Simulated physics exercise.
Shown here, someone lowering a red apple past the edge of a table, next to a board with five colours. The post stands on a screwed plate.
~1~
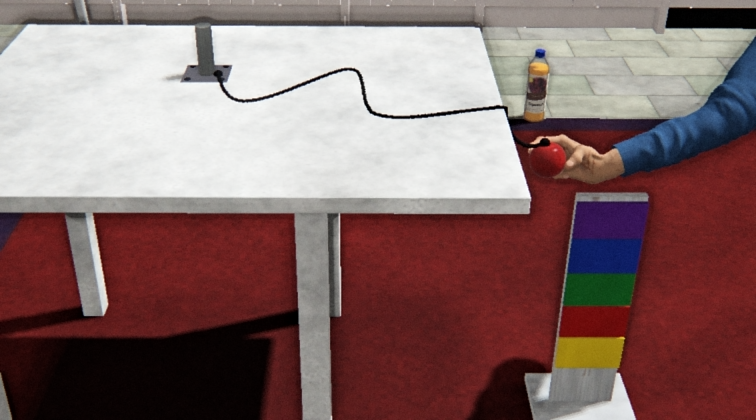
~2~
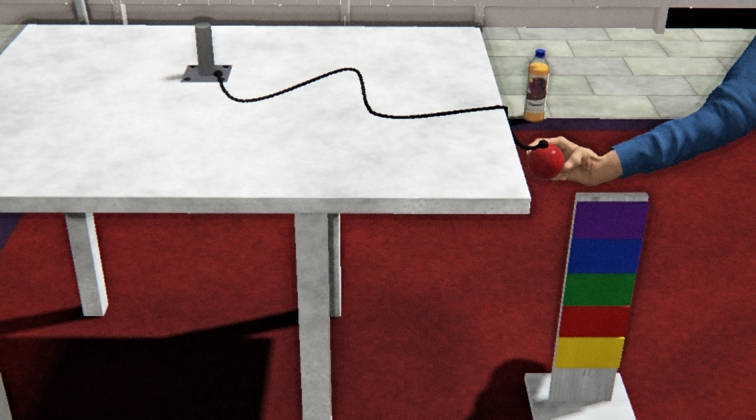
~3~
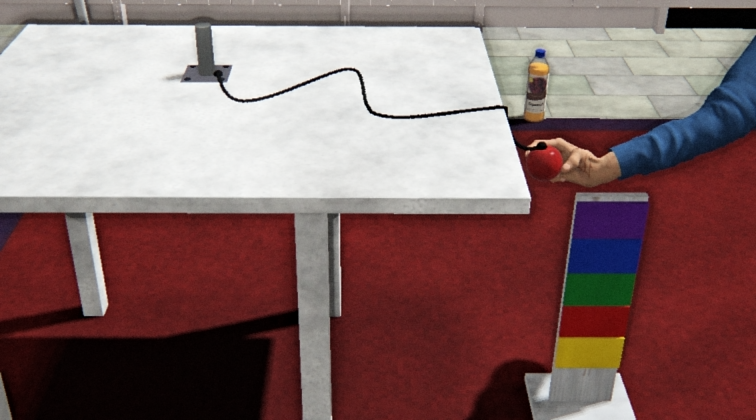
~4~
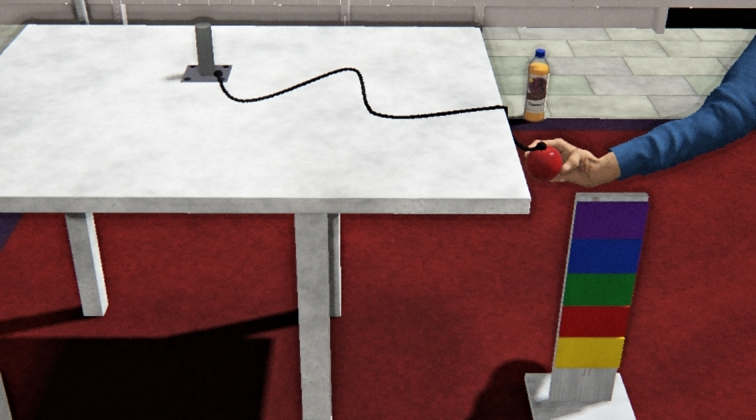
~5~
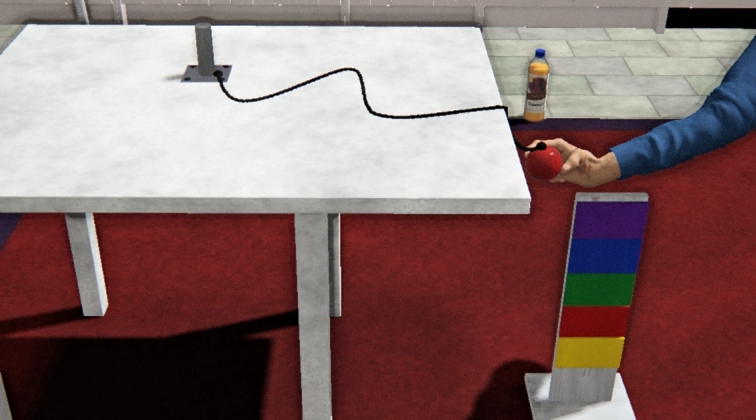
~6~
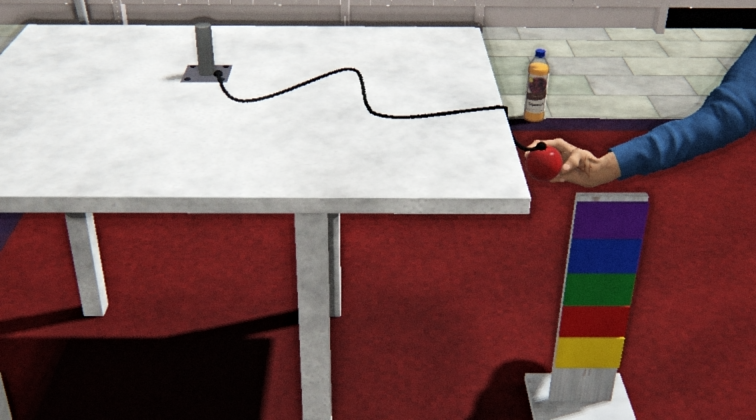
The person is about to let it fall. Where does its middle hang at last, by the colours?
Its centre hangs level with the red band.
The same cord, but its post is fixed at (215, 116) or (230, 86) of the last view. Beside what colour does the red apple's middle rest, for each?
It would be yellow; yellow.
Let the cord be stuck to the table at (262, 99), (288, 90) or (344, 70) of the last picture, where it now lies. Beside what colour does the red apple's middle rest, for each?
Try by try: Green; green; blue.
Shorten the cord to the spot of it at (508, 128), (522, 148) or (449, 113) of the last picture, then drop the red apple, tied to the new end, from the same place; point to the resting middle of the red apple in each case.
Try by try, around (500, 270), (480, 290) and (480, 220).
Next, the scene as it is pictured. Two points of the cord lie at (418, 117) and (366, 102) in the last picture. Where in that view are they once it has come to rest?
About (491, 173), and the other about (500, 110).
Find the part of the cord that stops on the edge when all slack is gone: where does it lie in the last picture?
It lies at about (365, 96).
Soon after, apple near (480, 295); level with red.
Then, apple near (489, 308); level with red.
At rest, apple near (478, 310); level with red. Its middle rests at the red band.
